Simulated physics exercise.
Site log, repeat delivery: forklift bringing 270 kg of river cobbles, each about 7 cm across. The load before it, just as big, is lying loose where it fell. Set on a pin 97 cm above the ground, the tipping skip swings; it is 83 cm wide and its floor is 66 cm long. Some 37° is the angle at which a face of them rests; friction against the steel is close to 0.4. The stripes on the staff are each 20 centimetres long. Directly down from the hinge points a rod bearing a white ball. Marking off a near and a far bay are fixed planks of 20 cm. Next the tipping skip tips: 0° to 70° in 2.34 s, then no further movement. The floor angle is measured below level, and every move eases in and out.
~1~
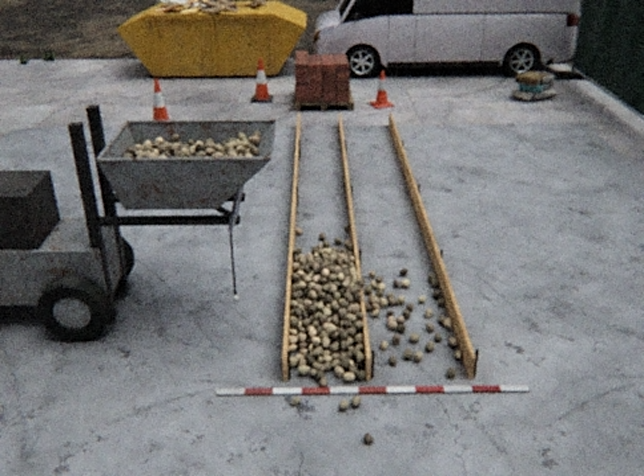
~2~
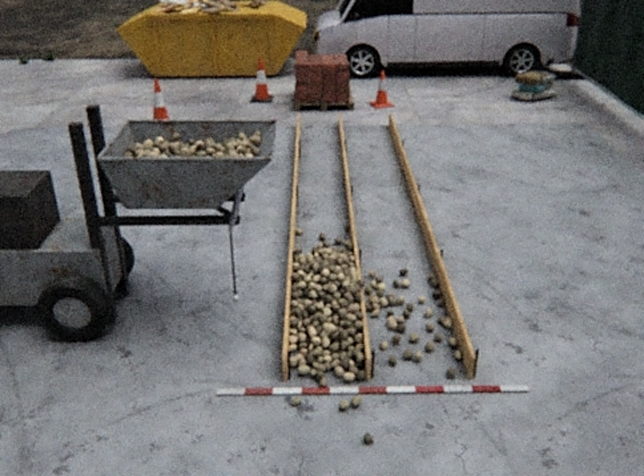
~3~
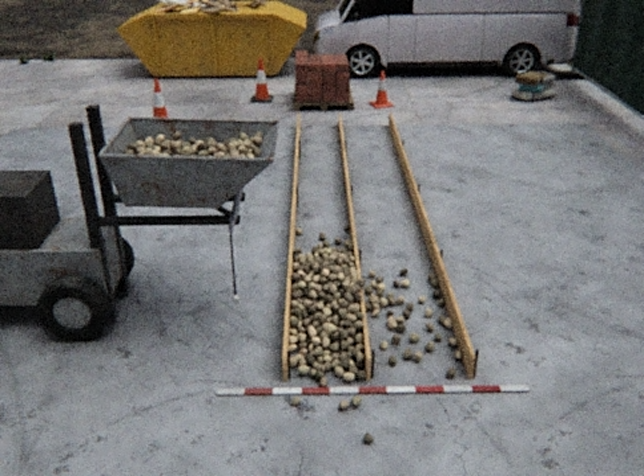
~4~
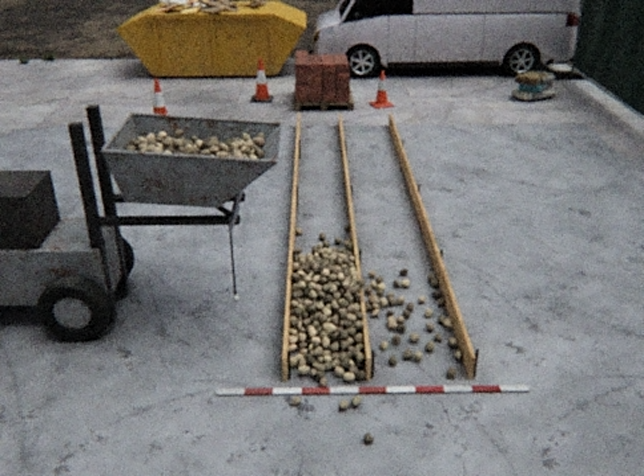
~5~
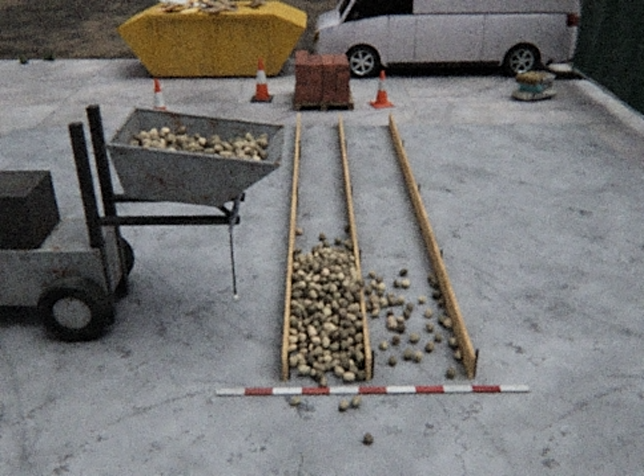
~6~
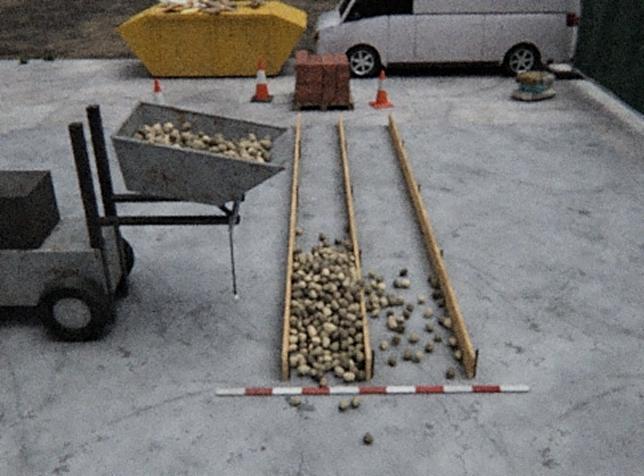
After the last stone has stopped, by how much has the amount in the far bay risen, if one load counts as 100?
It has risen by about 89 per cent of a load.
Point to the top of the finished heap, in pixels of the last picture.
Expect the peak around (347, 277).
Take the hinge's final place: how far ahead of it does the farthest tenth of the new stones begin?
About 160 cm.
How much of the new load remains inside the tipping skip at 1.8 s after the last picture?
Still inside: Some 45 %.
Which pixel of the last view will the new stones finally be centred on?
Around (393, 298).
Then, 1.2 s after the last picture the floor is at 59°; in per cent of one load, 100 in the tipping skip, 92 in the near bay, 8 in the far bay; the foremost stones are at (443, 310).
Then, 1.8 s after the last picture the floor is at 70°; in per cent of one load, 43 in the tipping skip, 121 in the near bay, 37 in the far bay; the foremost stones are at (443, 310).
Then, 2.2 s after the last picture the floor is at 70°; in per cent of one load, 14 in the tipping skip, 114 in the near bay, 71 in the far bay; the foremost stones are at (442, 299).
Then, 4.5 s after the last picture the floor is at 70°; in per cent of one load, 0 in the tipping skip, 103 in the near bay, 96 in the far bay; the foremost stones are at (459, 313). Net gain in the far bay, 89.
